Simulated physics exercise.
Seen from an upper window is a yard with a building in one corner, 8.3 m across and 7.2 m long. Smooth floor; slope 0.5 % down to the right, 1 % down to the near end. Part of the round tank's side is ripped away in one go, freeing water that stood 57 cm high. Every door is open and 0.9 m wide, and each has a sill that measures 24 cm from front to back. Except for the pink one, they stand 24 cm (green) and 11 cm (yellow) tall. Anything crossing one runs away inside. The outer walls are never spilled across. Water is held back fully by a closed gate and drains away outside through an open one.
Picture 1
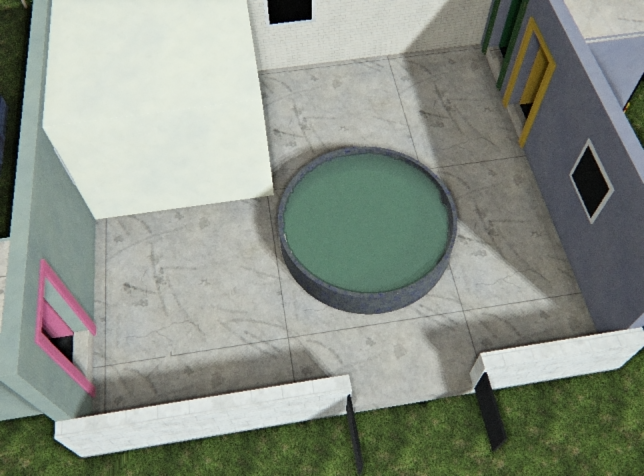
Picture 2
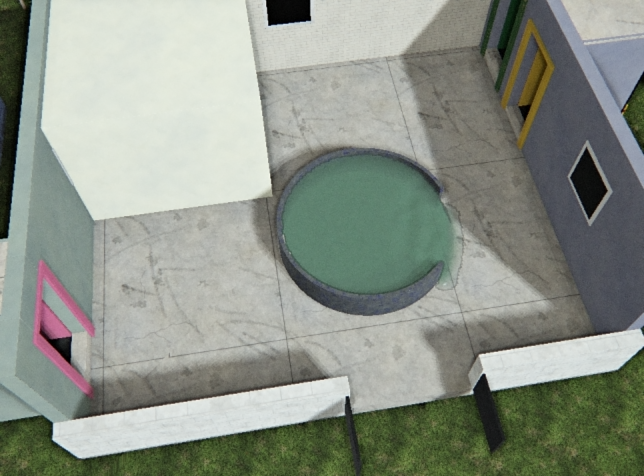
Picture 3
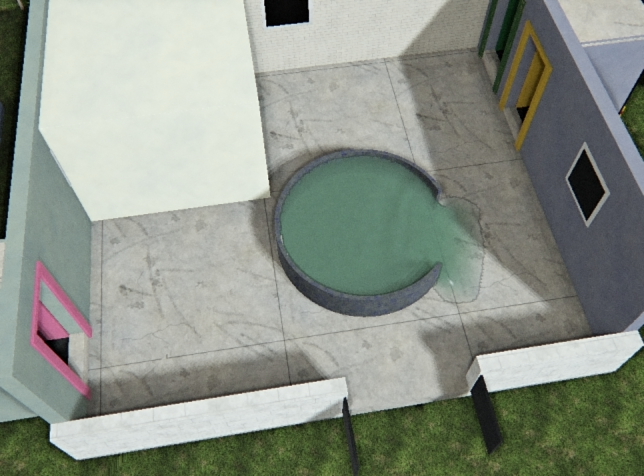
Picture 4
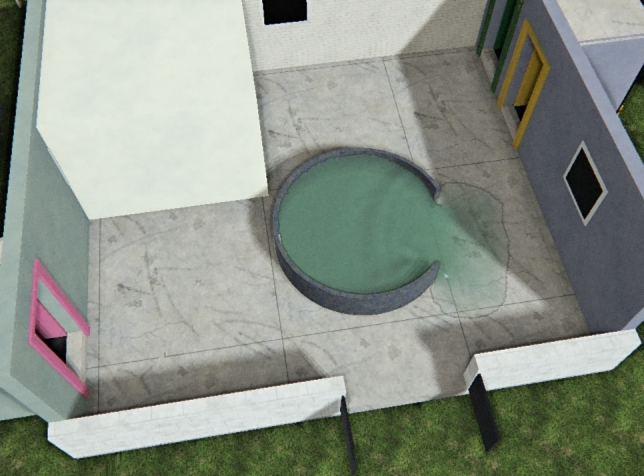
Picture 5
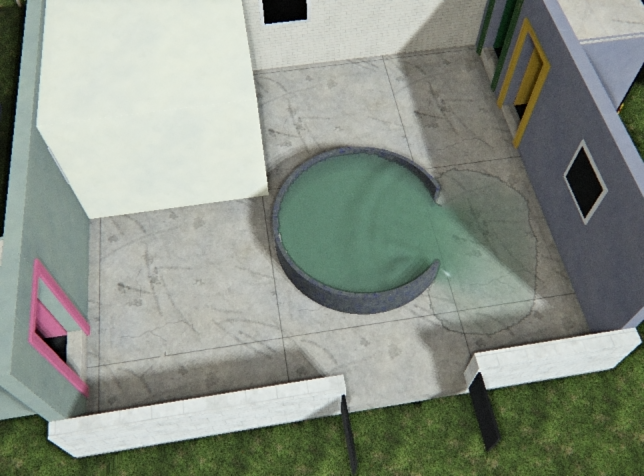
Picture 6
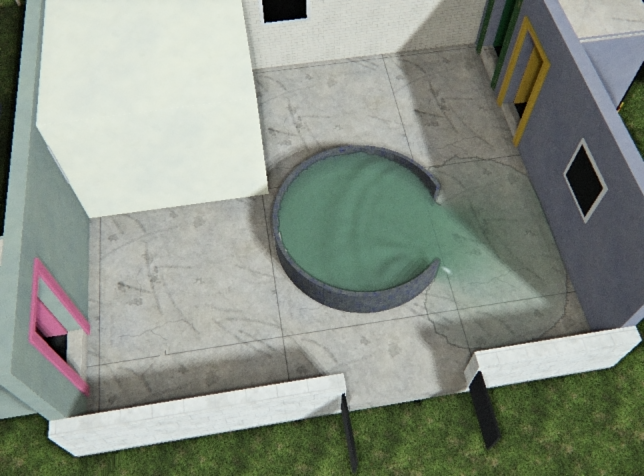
Green water sat still in a round tank in a walled yard until part of the tank's right side vanished, then it poured through the gap and spread thinly across the pale floor toward the right-hand wall.
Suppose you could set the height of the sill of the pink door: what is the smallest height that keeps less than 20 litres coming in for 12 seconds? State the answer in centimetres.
The smallest such height is close to 10 cm.
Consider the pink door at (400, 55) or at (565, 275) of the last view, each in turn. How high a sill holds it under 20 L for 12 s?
8.0 and 31 cm.
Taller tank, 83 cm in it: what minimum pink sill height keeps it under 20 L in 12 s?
I'd say close to 17 cm.
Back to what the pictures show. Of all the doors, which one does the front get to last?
That'd be the pink one.
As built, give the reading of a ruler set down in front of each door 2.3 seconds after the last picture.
The green door has 5 cm, the pink door 0 cm and the yellow door 9 cm.
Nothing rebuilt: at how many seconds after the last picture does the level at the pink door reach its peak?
Peak time: Around 5.5 s.
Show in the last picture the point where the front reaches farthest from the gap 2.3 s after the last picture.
Around (477, 48).
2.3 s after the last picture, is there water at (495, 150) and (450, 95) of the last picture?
Awash, awash.
Then, 0.7 s after the last picture water covers 20 % of the floor, deepest (40 cm) near (598, 349); it has not reached the pink door.
Then, 2.3 s after the last picture water covers 35 % of the floor, deepest (43 cm) near (598, 349); it has not reached the pink door.
Then, 11.3 s after the last picture water covers 100 % of the floor, deepest (13 cm) near (284, 191); 8 cm at the pink door, 0 litres in over its 26 cm sill.
At the pink door as built, the water peaked near 14 cm, 5.7 s after the last picture.
With a sill of 8 cm, 48 litres would have come in within the 12 s; with 11 cm, 10 litres. So under 20 litres takes about 10 cm.
